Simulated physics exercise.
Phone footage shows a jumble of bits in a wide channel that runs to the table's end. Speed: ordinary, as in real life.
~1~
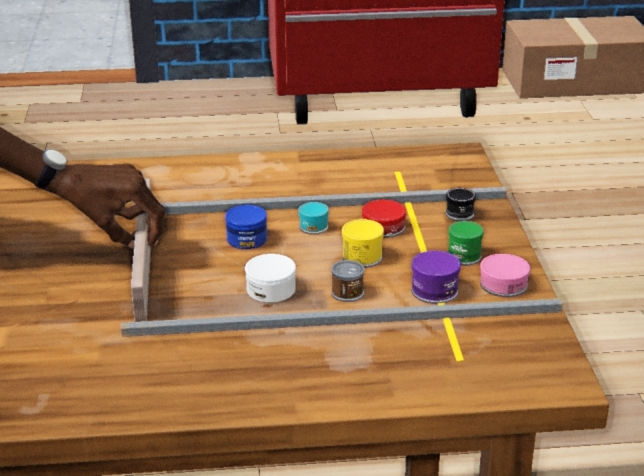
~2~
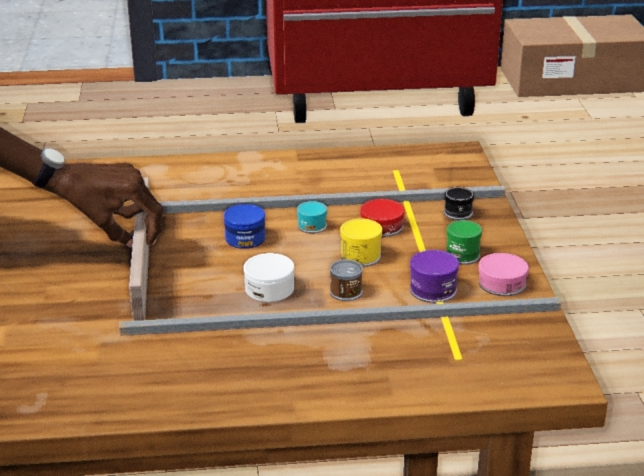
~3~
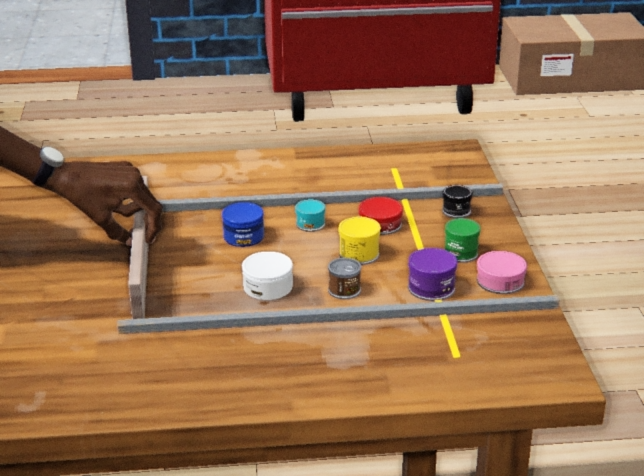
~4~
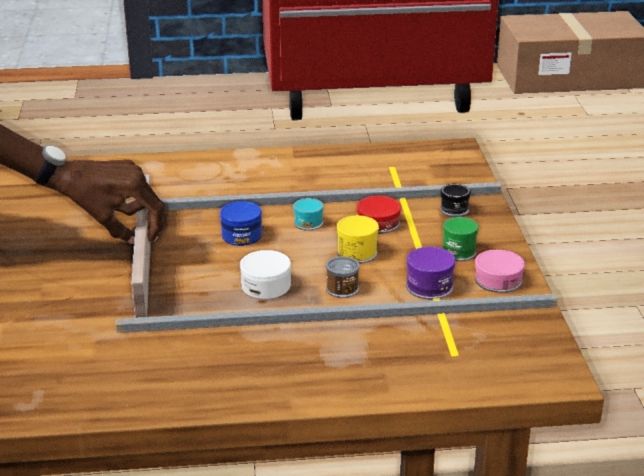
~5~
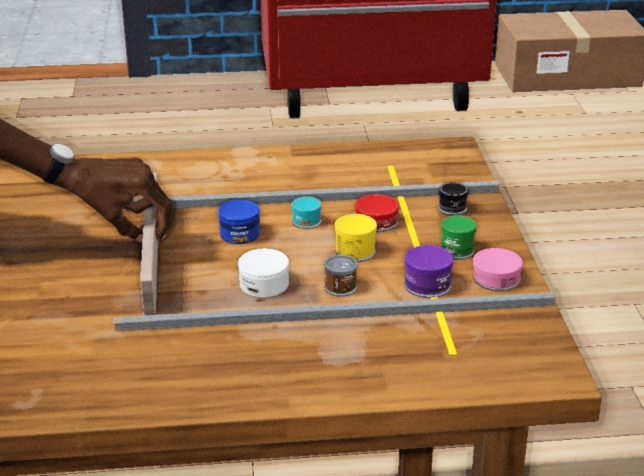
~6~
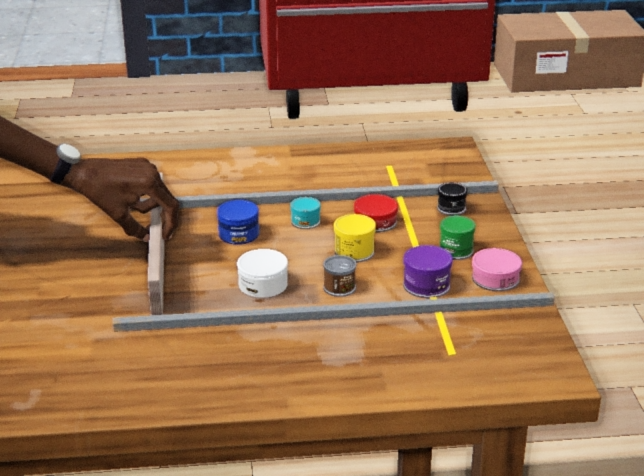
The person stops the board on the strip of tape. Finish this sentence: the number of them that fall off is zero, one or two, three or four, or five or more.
The number of them that fall off is zero.
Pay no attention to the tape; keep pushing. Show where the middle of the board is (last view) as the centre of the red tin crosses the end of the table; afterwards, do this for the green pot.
First near (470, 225), second near (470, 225).
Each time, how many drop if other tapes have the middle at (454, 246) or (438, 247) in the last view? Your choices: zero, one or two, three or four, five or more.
Count by try - one or two; none at all.
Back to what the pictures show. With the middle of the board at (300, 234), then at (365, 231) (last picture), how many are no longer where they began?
At the first spot 4, then 7.
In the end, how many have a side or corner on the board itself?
At rest, 5 are in contact.
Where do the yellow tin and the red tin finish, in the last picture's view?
(437, 234) and (454, 203), approximately.
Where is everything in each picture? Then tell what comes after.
Pink tin (505, 276); black pot (460, 204); green pot (465, 243); board (143, 248); tape (425, 254), in the first picture.
Black pot (459, 204); brown tin (346, 281), in the second picture.
Green pot (462, 241); board (141, 245), in the third picture.
Pink tin (499, 271); white tub (266, 275), in the fourth picture.
Black pot (453, 199); yellow tin (356, 238), in the fifth picture.
Pink tin (496, 270); black pot (452, 199); green pot (457, 238); board (158, 242); tape (417, 248), in the sixth picture.
Soon after, none off yet; pink tin at rest near (496, 270); black pot at rest near (452, 199); green pot at rest near (457, 238).
At rest, the number that fall off is zero.
